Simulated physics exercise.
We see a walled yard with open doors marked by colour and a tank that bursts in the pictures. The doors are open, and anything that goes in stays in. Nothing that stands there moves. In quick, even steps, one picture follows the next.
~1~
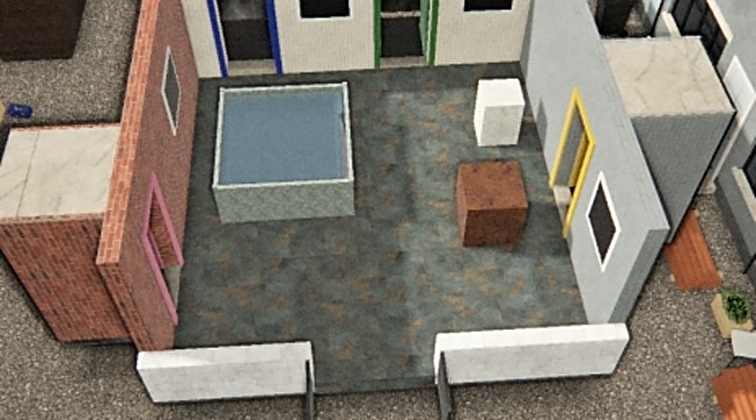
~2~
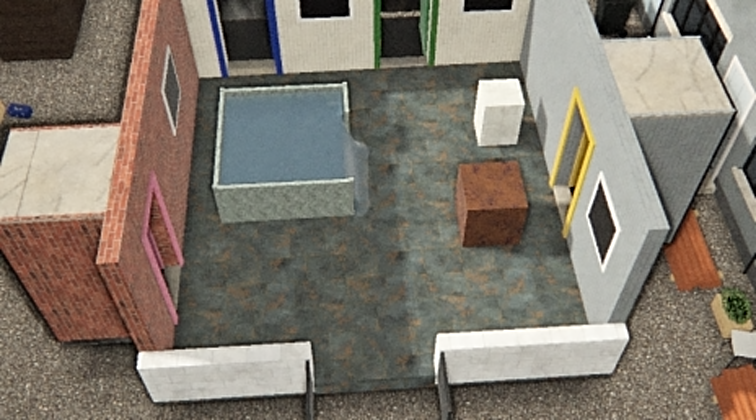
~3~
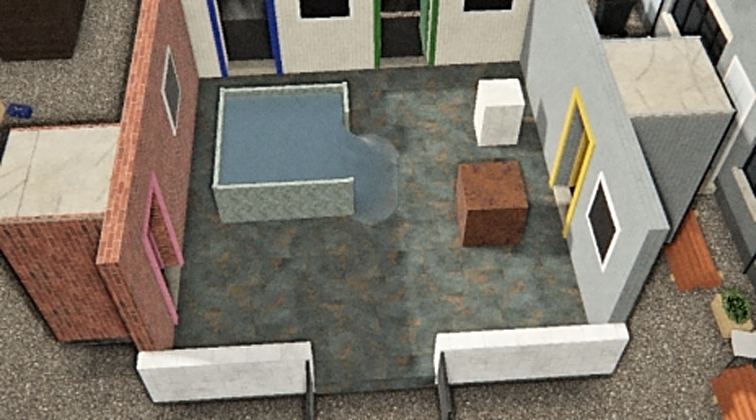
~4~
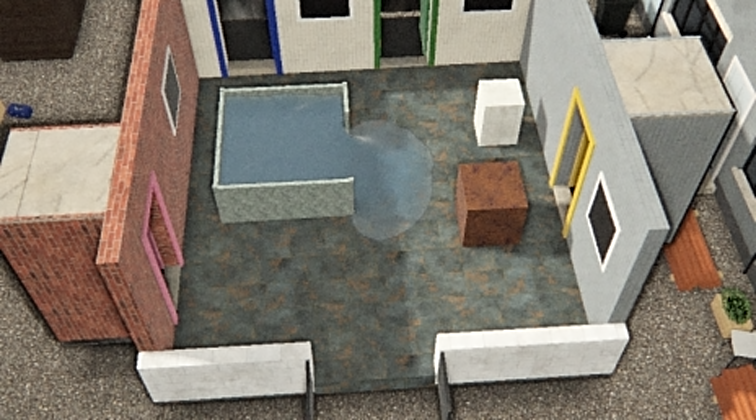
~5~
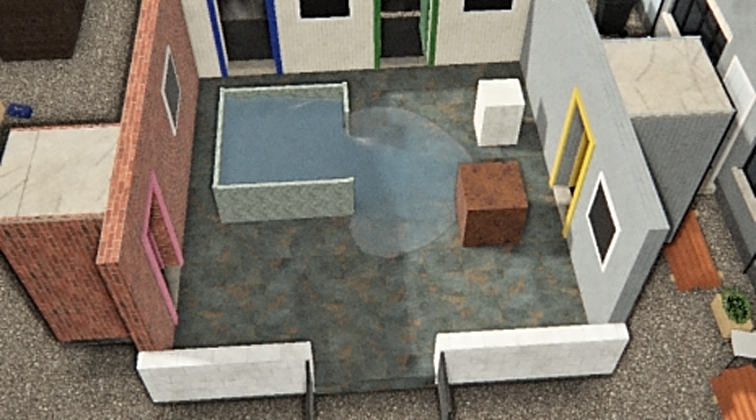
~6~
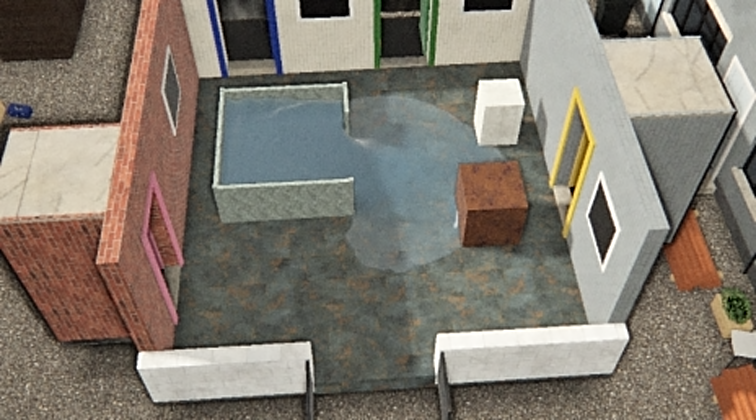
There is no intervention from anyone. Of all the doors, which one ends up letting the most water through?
That would be the yellow door.
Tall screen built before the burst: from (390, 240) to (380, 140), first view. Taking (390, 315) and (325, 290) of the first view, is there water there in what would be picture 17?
Going in order, the first is swamped and the second is swamped.
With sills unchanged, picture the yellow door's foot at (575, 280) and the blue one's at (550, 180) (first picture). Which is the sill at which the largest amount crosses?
The blue one, I'd say.
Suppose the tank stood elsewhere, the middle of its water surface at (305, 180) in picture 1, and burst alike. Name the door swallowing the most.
I'd say the one in green.
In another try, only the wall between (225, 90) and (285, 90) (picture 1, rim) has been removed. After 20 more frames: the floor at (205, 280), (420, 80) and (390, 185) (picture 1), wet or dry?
In sequence the three spots come out wetted, then wetted, then still bare.
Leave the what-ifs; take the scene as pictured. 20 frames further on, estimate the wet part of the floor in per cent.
Close to 55 %.
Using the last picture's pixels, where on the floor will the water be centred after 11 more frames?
I'd put it at around (388, 177).
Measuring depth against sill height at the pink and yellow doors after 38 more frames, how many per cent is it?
Readings, in sequence: 0 percent and 120 percent.
A moment on, water covers 35 % of the floor; green door wet at the sill, nothing in, yellow door some in, pink door not reached, blue door not reached.
Next, water covers 45 % of the floor; green door wet at the sill, nothing in, yellow door a lot in, pink door not reached, blue door not reached.
Then, water covers 55 % of the floor; green door a trickle in, yellow door a lot in, pink door not reached, blue door not reached.
Later, water covers 85 % of the floor; green door some in, yellow door a lot in, pink door not reached, blue door wet at the sill, nothing in.
In the end, water covers 100 % of the floor; green door a lot in, yellow door a lot in, pink door some in, blue door wet at the sill, nothing in; the yellow door has let in the most.
